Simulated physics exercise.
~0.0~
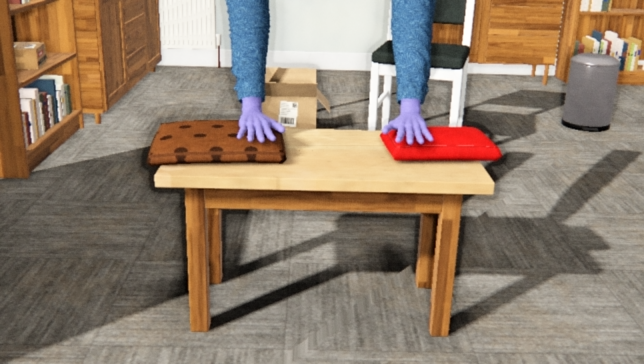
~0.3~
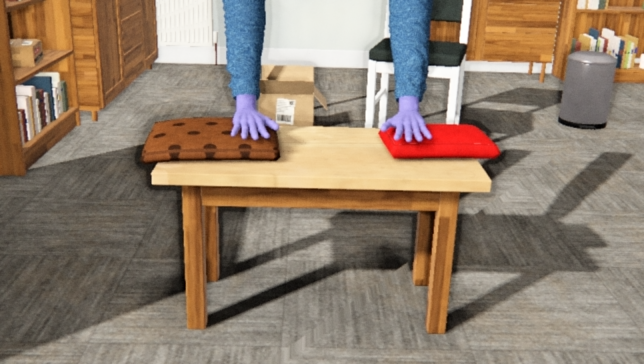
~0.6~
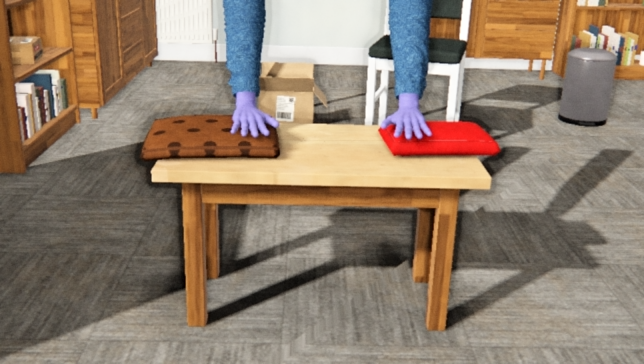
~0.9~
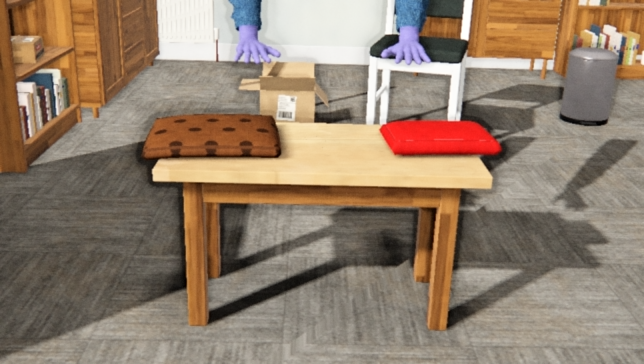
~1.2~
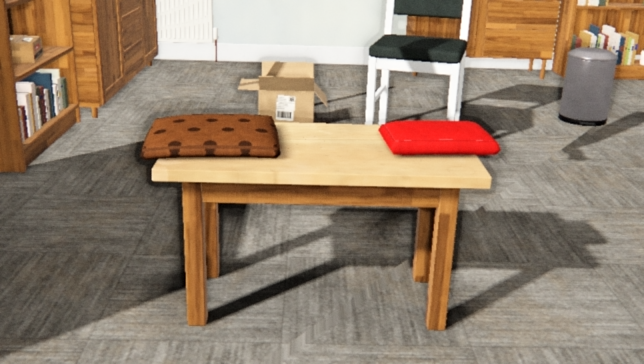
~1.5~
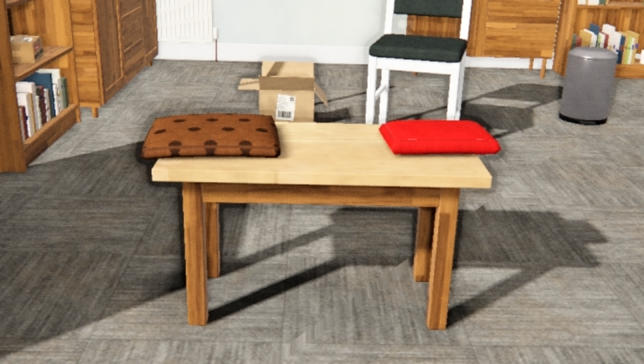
To begin with, two purple hands at the ends of fuzzy blue sleeves rest on a brown, dark-spotted pad and a red sack, which sit at the left and right ends of a low wooden table. The hands stay pressed on top of them for a while as the view sways slightly. Then both hands let go and draw back toward the chair and cardboard box behind the table. The arms leave the view entirely. Neither item shifts or tips, and both end up still resting on top, at opposite ends of the table.
